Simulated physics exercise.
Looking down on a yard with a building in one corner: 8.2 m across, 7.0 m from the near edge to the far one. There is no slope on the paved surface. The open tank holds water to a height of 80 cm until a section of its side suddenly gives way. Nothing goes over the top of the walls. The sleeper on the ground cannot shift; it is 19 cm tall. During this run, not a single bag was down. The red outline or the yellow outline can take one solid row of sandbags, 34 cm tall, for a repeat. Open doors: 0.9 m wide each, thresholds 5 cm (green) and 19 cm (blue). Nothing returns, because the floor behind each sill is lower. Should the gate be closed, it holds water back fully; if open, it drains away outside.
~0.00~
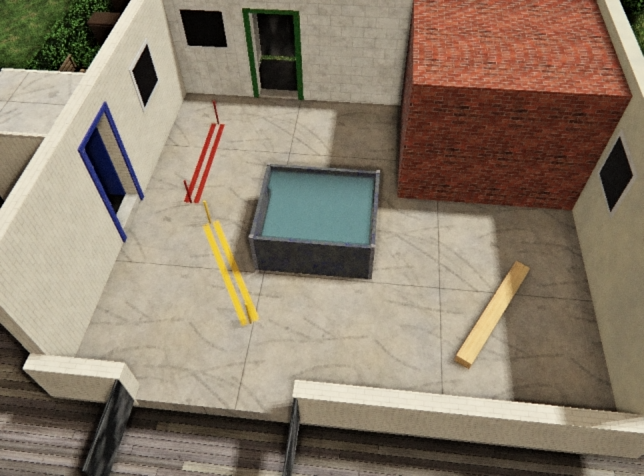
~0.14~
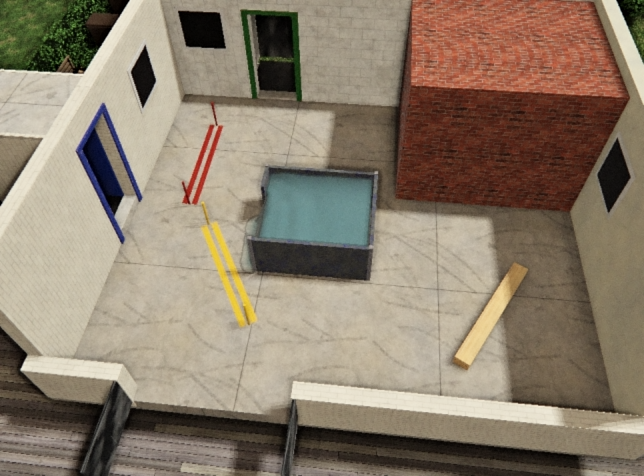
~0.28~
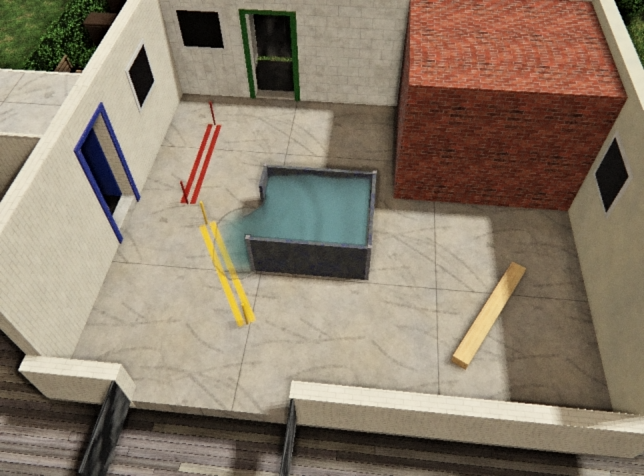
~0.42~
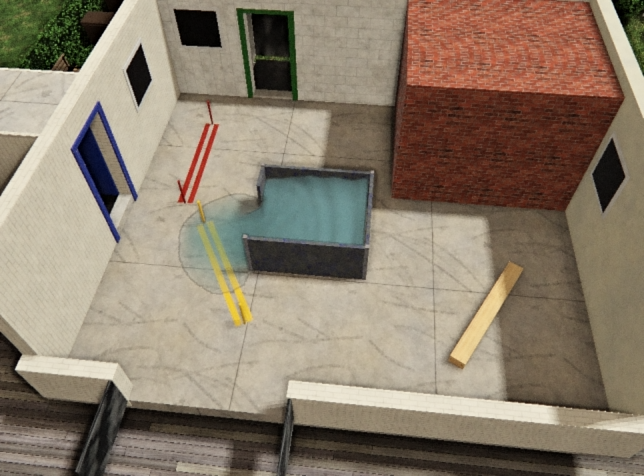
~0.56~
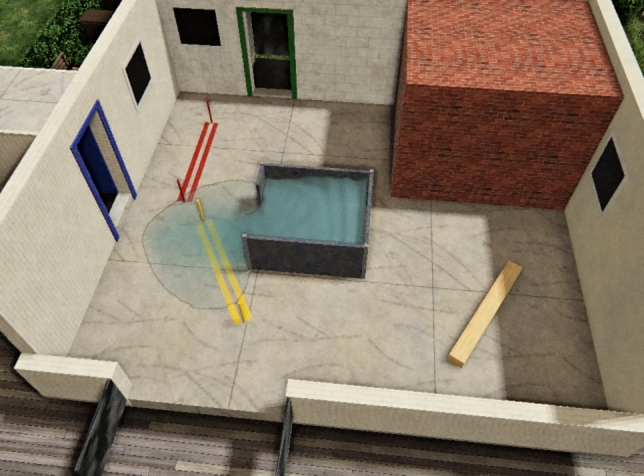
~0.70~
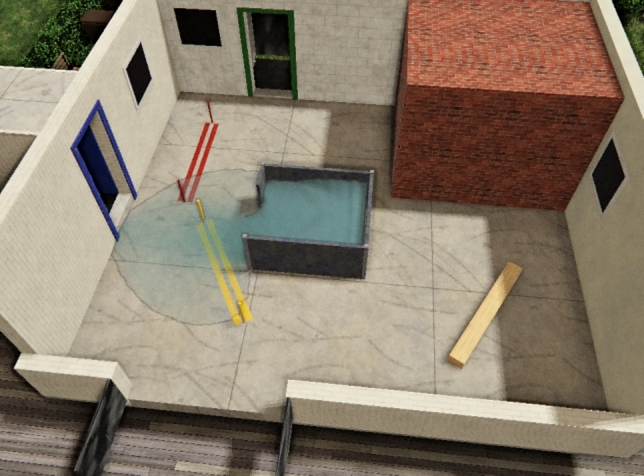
A red brick building fills the far right corner of a pale paved yard, seen from high above, with a dark-walled open tank of blue-green water near the middle. Red and yellow outlines lie left of the tank, a blue-framed doorway, a green-framed door and a wooden beam around them. Water pours from the tank's left side and fans out leftward across the yellow outline, while the view shifts very slightly.
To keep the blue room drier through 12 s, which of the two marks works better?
The yellow mark works better.
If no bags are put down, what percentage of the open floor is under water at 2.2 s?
The flood covers close to 25 per cent of the floor.
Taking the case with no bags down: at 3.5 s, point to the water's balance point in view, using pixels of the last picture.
Roughly (213, 238).
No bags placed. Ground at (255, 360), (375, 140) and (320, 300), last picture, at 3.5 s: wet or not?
One by one, I'd say swamped, spared and spared.
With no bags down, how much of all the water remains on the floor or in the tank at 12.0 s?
Roughly 76 per cent.
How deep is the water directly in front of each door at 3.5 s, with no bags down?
Green 6 cm, blue 17 cm.
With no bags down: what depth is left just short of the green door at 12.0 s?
Depth reading: Near 4.0 cm.
After 1.4 s water covers 20 % of the floor and is deepest (38 cm) near (123, 228) in the run without bags; in at the blue door, 50 L with no bags, 56 L with the row on red, 0 L on yellow.
After 2.2 s water covers 25 % of the floor and is deepest (43 cm) near (65, 364) in the run without bags; in at the blue door, 114 L with no bags, 143 L with the row on red, 0 L on yellow.
After 3.5 s water covers 40 % of the floor and is deepest (23 cm) near (60, 375) in the run without bags; in at the blue door, 145 L with no bags, 171 L with the row on red, 0 L on yellow.
After 7.0 s water covers 75 % of the floor and is deepest (11 cm) near (385, 118) in the run without bags; in at the blue door, 146 L with no bags, 172 L with the row on red, 0 L on yellow.
After 12.0 s water covers 95 % of the floor and is deepest (8 cm) near (563, 211) in the run without bags; in at the blue door, 147 L with no bags, 172 L with the row on red, 0 L on yellow.
